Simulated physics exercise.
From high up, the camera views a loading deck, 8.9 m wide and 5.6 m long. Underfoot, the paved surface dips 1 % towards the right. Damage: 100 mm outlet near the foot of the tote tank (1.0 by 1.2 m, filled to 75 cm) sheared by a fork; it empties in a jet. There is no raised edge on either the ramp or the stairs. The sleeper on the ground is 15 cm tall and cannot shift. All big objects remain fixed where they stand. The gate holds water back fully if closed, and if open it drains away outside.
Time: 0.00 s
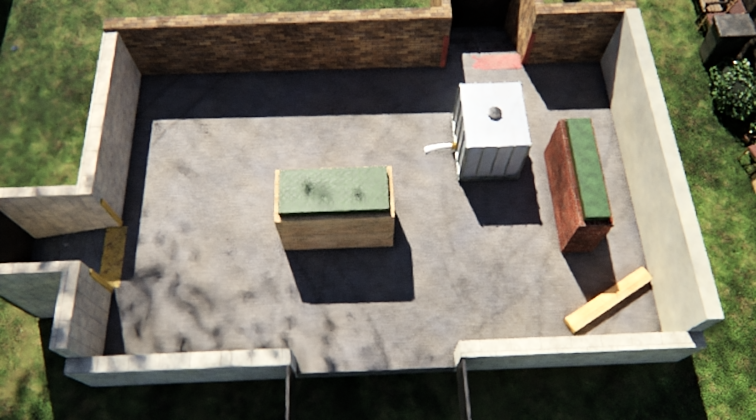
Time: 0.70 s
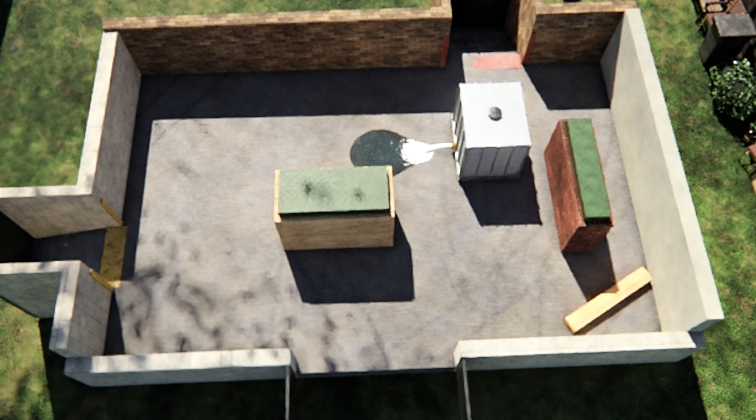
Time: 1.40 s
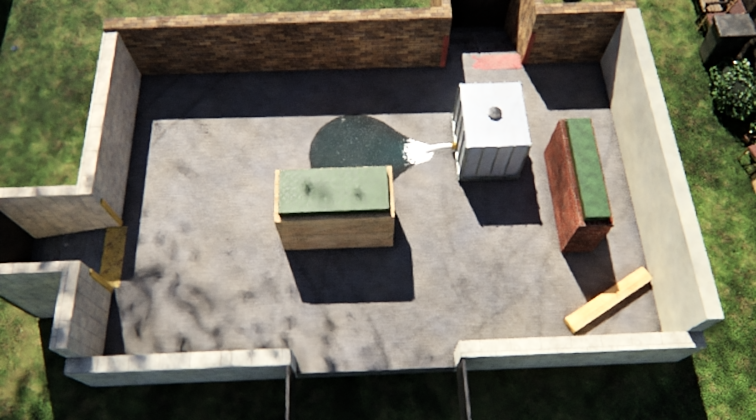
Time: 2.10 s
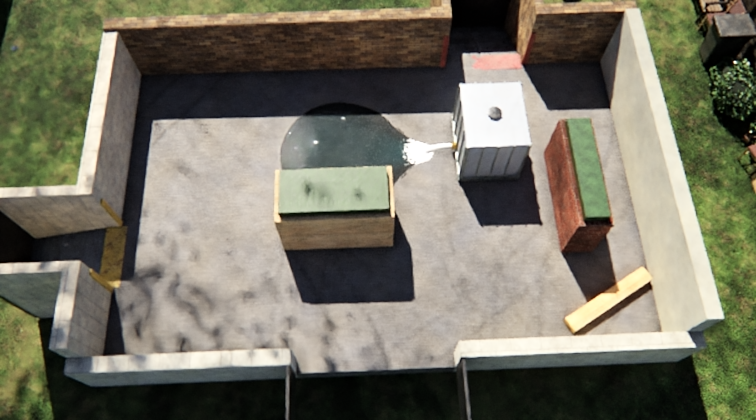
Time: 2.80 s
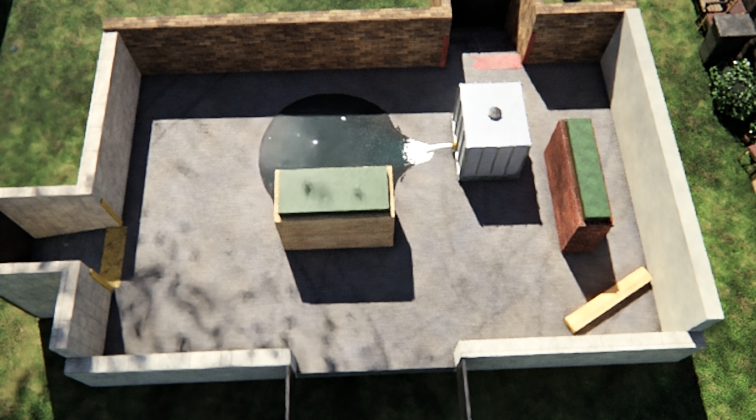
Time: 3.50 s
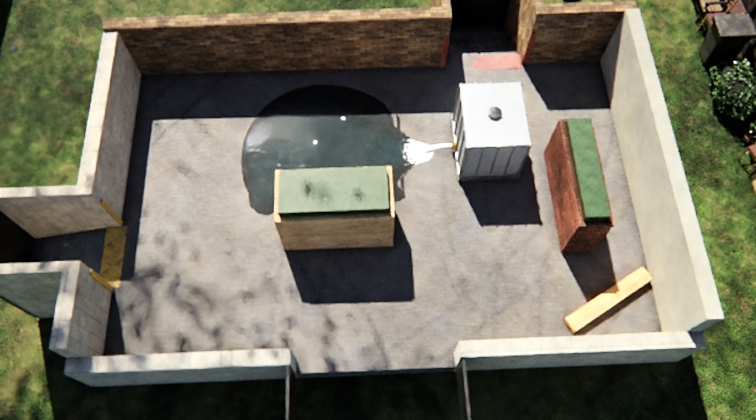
A walled paved yard seen from above, with water jetting leftward from a white tank and spreading in a dark pool behind a green-topped block.
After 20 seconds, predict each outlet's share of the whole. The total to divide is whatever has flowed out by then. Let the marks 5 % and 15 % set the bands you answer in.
I would say the gate takes not even 5 %; the stair shaft (marked red) takes less than 5 %; the ramp down (marked yellow) takes under 5 %.
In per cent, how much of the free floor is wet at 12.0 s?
About 35 percent of the floor.
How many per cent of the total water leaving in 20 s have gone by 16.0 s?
By then, roughly 20 per cent.
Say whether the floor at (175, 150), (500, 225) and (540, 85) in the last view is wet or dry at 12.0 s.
Taking them in order, they'd be swamped, spared and spared.
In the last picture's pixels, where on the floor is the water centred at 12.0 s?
Roughly (299, 143).
After 5.0 s water covers 15 % of the floor and is deepest (4 cm) near (419, 155); gone so far, the gate 0 %, the stair shaft (marked red) 0 %, the ramp down (marked yellow) 0 %.
After 8.0 s water covers 25 % of the floor and is deepest (4 cm) near (419, 155); gone so far, the gate 0 %, the stair shaft (marked red) 0 %, the ramp down (marked yellow) 0 %.
After 12.0 s water covers 35 % of the floor and is deepest (4 cm) near (419, 155); gone so far, the gate 0 %, the stair shaft (marked red) 0 %, the ramp down (marked yellow) 0 %.
After 16.0 s water covers 45 % of the floor and is deepest (5 cm) near (429, 155); gone so far, the gate 0 %, the stair shaft (marked red) 0 %, the ramp down (marked yellow) 0 %.
After 20.0 s water covers 55 % of the floor and is deepest (5 cm) near (429, 155); gone so far, the gate 0 %, the stair shaft (marked red) 1 %, the ramp down (marked yellow) 0 %.
